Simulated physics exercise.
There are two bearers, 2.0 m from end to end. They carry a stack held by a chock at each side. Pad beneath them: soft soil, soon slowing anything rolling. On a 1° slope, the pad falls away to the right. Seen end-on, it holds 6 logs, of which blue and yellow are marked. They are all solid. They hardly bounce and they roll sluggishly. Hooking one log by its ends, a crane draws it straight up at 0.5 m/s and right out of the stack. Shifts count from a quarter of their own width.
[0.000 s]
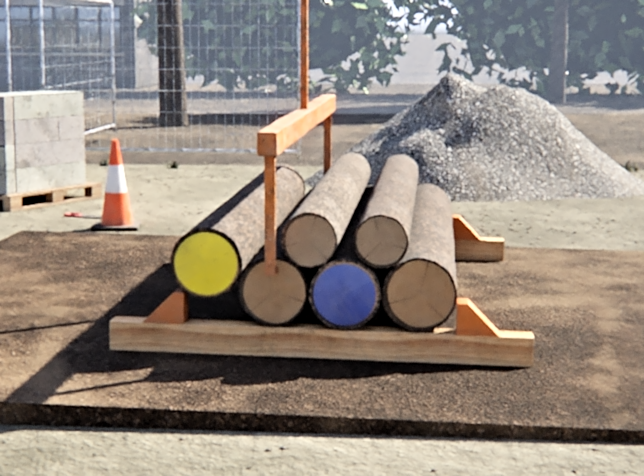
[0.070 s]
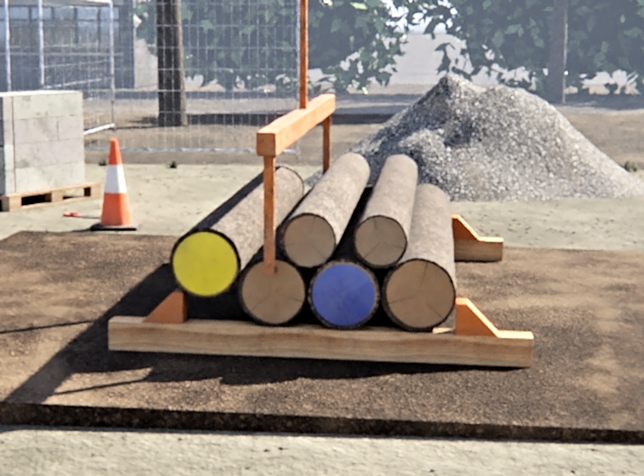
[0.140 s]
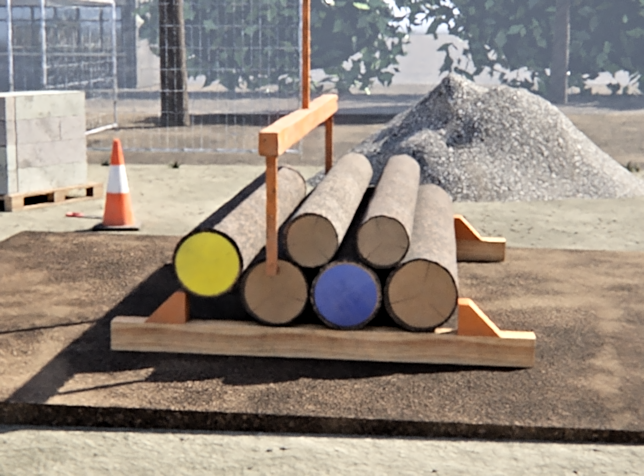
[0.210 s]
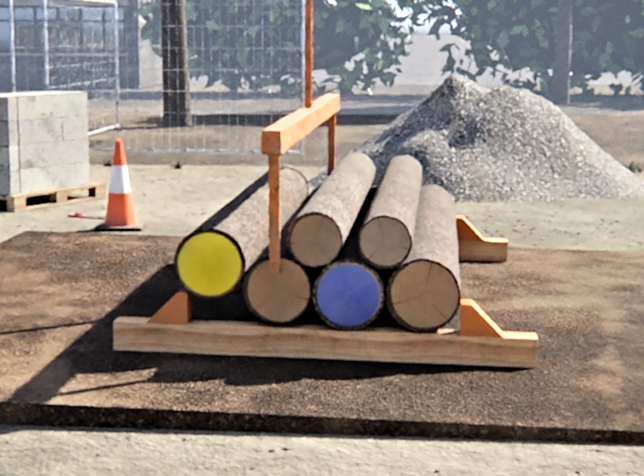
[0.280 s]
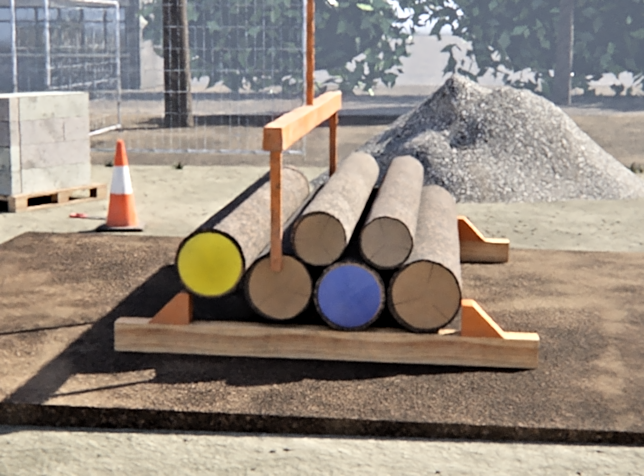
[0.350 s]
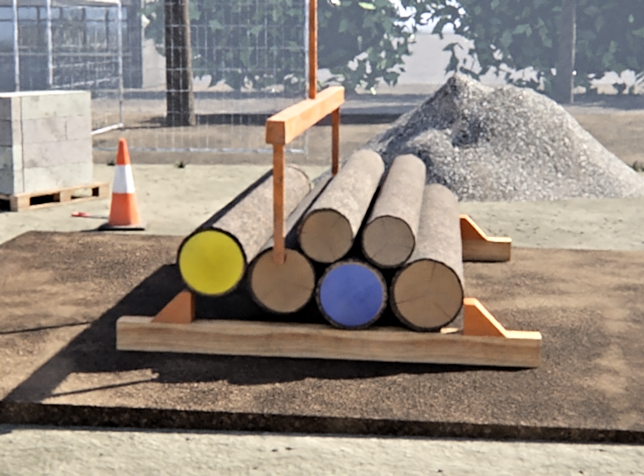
A stack of six logs, one with a yellow end and one with a blue end, sat on timber bearers while an orange lifting frame raised a bottom log very slightly; the others barely moved.
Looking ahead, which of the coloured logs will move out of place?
In the end the blue log does not budge while the yellow one comes loose.
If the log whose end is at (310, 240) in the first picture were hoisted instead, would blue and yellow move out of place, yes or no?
Blue: Negative; yellow: Negative, in that case.
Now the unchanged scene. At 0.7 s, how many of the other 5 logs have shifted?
1.
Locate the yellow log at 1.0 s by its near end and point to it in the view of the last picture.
Estimated pixel position: About (235, 289).
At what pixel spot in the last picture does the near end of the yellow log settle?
You'll find it at roughly (259, 290) in the final picture.
After 0.7 s, blue is where it was; yellow is unmoved; 1 of the other 5 has shifted.
After 1.0 s, yellow is 11 cm further right and 12 cm lower; no change for blue; 2 of the other 5 have shifted.
At rest (1.4 s), blue is where it was; yellow is 22 cm further right and 12 cm lower; 1 of the other 5 has shifted.
